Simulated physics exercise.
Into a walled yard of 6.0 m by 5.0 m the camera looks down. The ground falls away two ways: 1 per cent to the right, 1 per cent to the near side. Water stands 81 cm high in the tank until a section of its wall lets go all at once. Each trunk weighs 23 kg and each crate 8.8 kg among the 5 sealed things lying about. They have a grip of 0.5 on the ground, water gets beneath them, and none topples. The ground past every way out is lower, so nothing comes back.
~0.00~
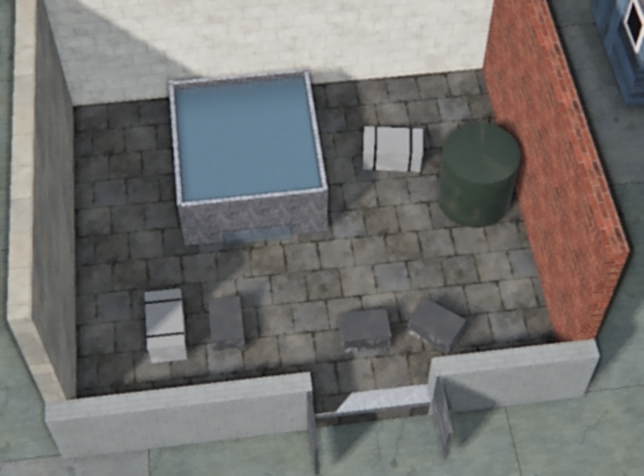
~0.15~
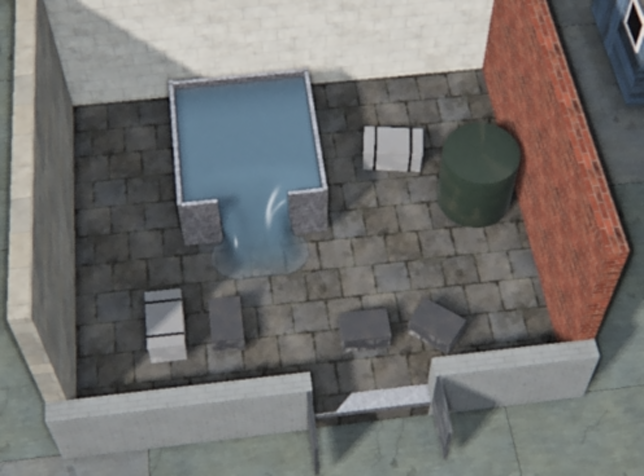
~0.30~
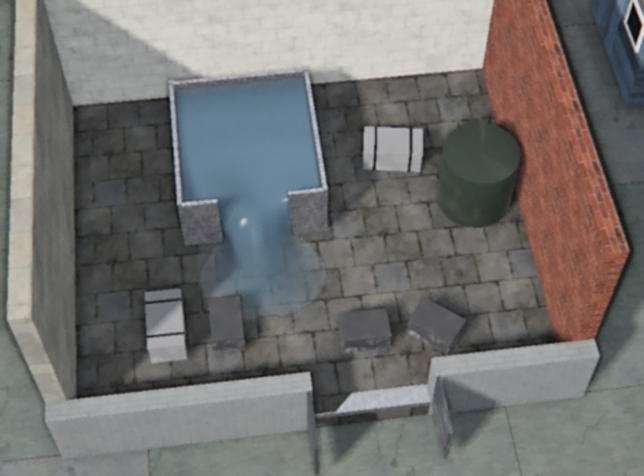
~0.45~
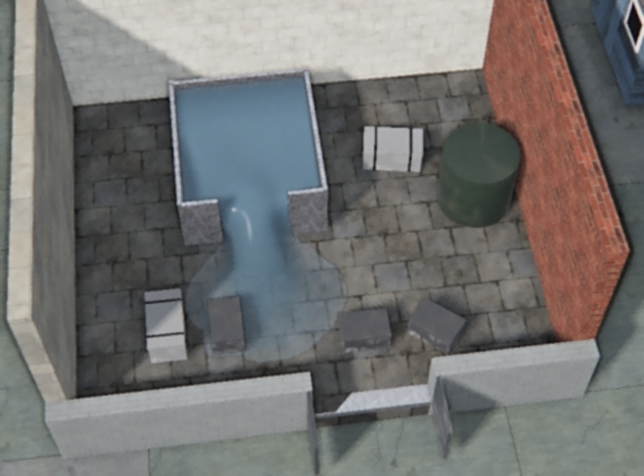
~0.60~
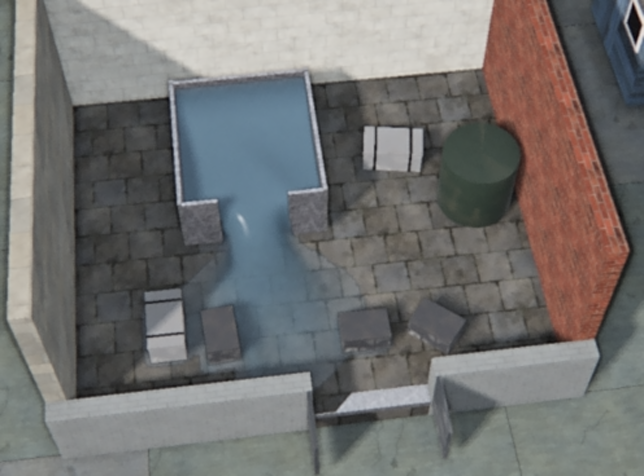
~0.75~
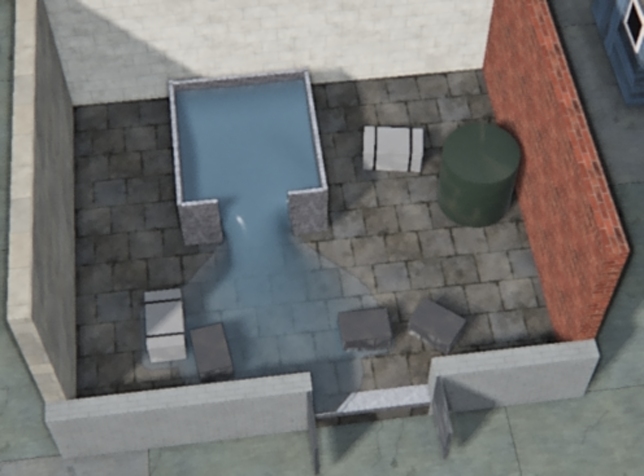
Water bursts through a gap in the near wall of a raised pool and pours onto the paving of a walled yard. It spreads in a thin, widening sheet toward the front wall, reaching the dark blocks, and the leftmost one slides slightly toward the viewer while everything else stays put.
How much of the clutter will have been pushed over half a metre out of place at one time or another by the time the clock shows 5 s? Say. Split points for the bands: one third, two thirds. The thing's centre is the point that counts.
Top band.
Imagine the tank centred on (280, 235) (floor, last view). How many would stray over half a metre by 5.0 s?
Result: 2 of them.
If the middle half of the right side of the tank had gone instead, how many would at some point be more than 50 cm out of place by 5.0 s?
The answer then is 3.
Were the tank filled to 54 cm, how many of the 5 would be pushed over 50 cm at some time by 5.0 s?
You'd get 4 in that case.
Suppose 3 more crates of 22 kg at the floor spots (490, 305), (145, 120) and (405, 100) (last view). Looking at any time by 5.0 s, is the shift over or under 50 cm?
Within it, within it, within it.
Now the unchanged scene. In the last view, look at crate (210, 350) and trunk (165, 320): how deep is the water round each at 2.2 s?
About 30 and 6 cm.
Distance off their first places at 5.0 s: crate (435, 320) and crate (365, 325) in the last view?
In turn: 120 cm, washed out.
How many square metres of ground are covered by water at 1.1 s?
Flooded: Near 10.5 m2.
After 1.1 s 1 of 5 are over 50 cm from their spots; 1 afloat.
After 2.2 s 4 of 5 are over 50 cm from their spots; 1 afloat.
After 3.5 s 4 of 5 are over 50 cm from their spots; 1 afloat.
After 5.0 s 4 of 5 are over 50 cm from their spots, and 4 have been at some point; 2 afloat.
